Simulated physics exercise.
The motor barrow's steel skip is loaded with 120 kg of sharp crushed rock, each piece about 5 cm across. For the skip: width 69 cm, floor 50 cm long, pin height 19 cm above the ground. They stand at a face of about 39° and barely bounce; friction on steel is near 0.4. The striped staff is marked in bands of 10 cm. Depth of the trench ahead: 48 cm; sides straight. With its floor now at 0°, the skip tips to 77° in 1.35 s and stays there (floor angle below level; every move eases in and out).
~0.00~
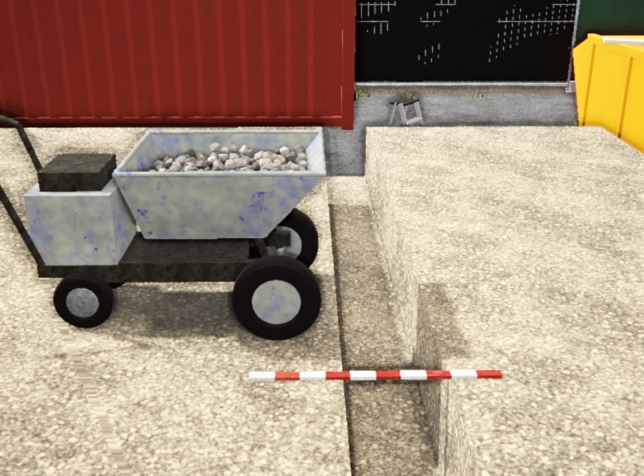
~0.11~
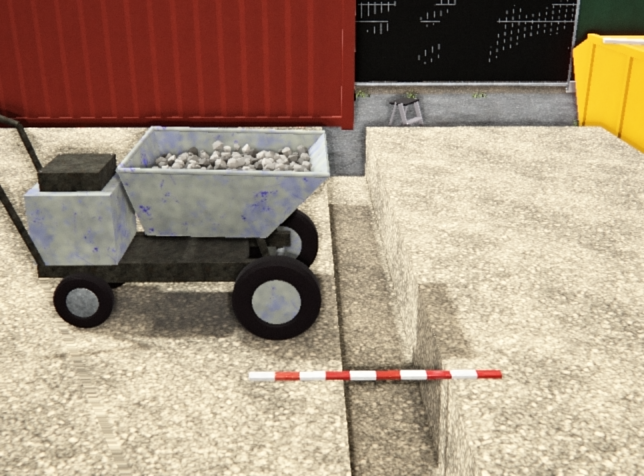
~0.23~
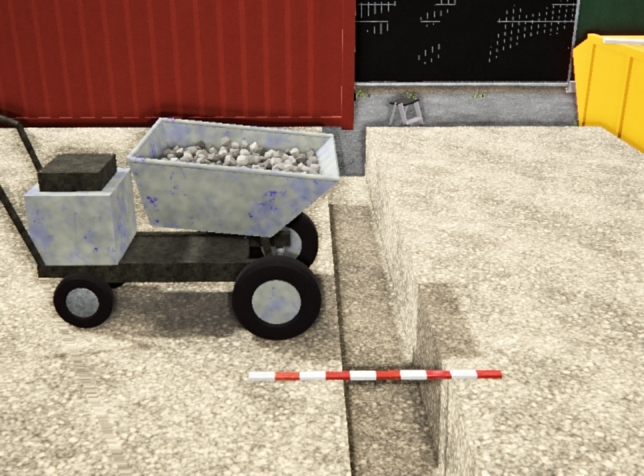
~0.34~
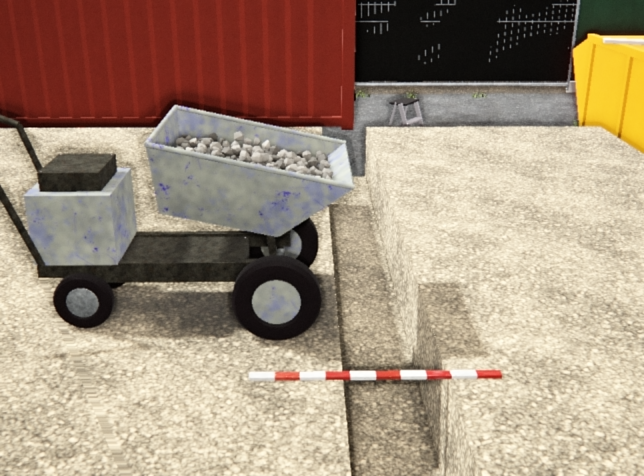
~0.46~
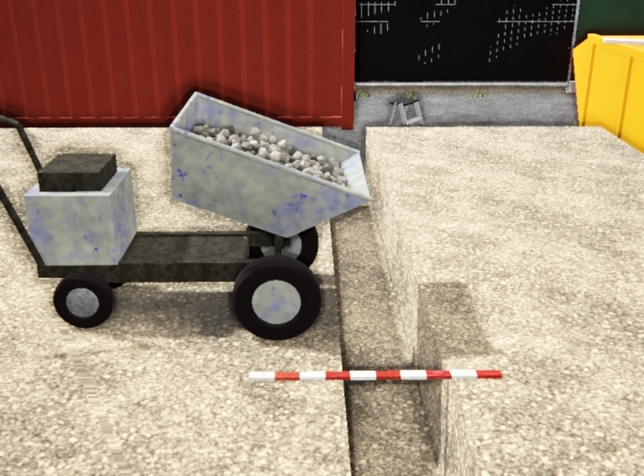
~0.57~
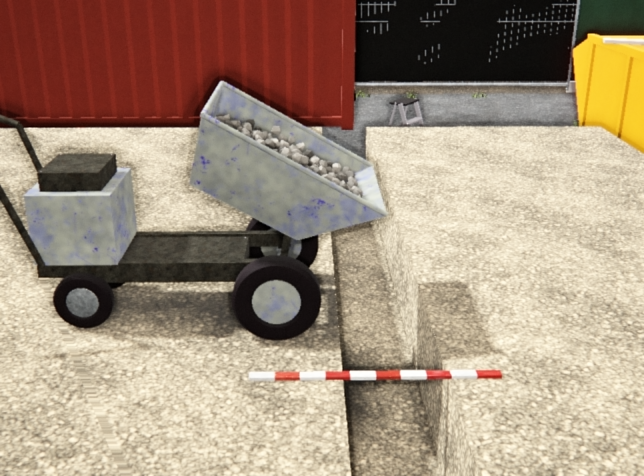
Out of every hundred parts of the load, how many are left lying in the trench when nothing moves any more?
Around 38 in every hundred.
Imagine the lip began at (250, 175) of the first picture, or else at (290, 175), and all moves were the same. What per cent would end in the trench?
The first start gives about 100 per cent, the second about 85.
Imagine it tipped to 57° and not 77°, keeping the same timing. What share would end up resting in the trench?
It would be close to 10 percent.
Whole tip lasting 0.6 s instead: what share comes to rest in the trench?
Close to 20 percent, then.
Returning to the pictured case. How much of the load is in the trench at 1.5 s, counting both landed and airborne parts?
10 per cent, give or take.
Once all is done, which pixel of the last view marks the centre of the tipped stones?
Middle at around (439, 300), I'd say.
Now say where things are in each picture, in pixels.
The skip is at 0°, its lip at (325, 174); the top of the load is at (264, 157), in the first picture.
Lip at (329, 175), floor tilted 2°, highest stones at (228, 158); the stones move at 0.2 m/s on average, in the second picture.
The skip is at 6°, its lip at (339, 180); the top of the load is at (200, 153); the stones move at 0.4 m/s on average, in the third picture.
The skip is at 12°, its lip at (354, 187); the top of the load is at (198, 145); the stones move at 0.6 m/s on average, in the fourth picture.
The skip is at 20°, its lip at (371, 199); the top of the load is at (212, 134); the stones move at 0.7 m/s on average, in the fifth picture.
Lip at (387, 215), floor tilted 30°, highest stones at (225, 124); the stones move at 0.7 m/s on average, in the sixth picture.
After 1.0 s the floor is at 65°; 100 % in the skip; the foremost stones are at (405, 257).
After 1.5 s the floor is at 77°; 65 % in the skip, 8 % in the trench, 27 % past the trench; the foremost stones are at (508, 307).
After 1.8 s the floor is at 77°; 30 % in the skip, 20 % in the trench, 50 % past the trench; the foremost stones are at (573, 294).
After 3.8 s the floor is at 77°; 12 % in the skip, 38 % in the trench, 51 % past the trench; the foremost stones are at (588, 297).
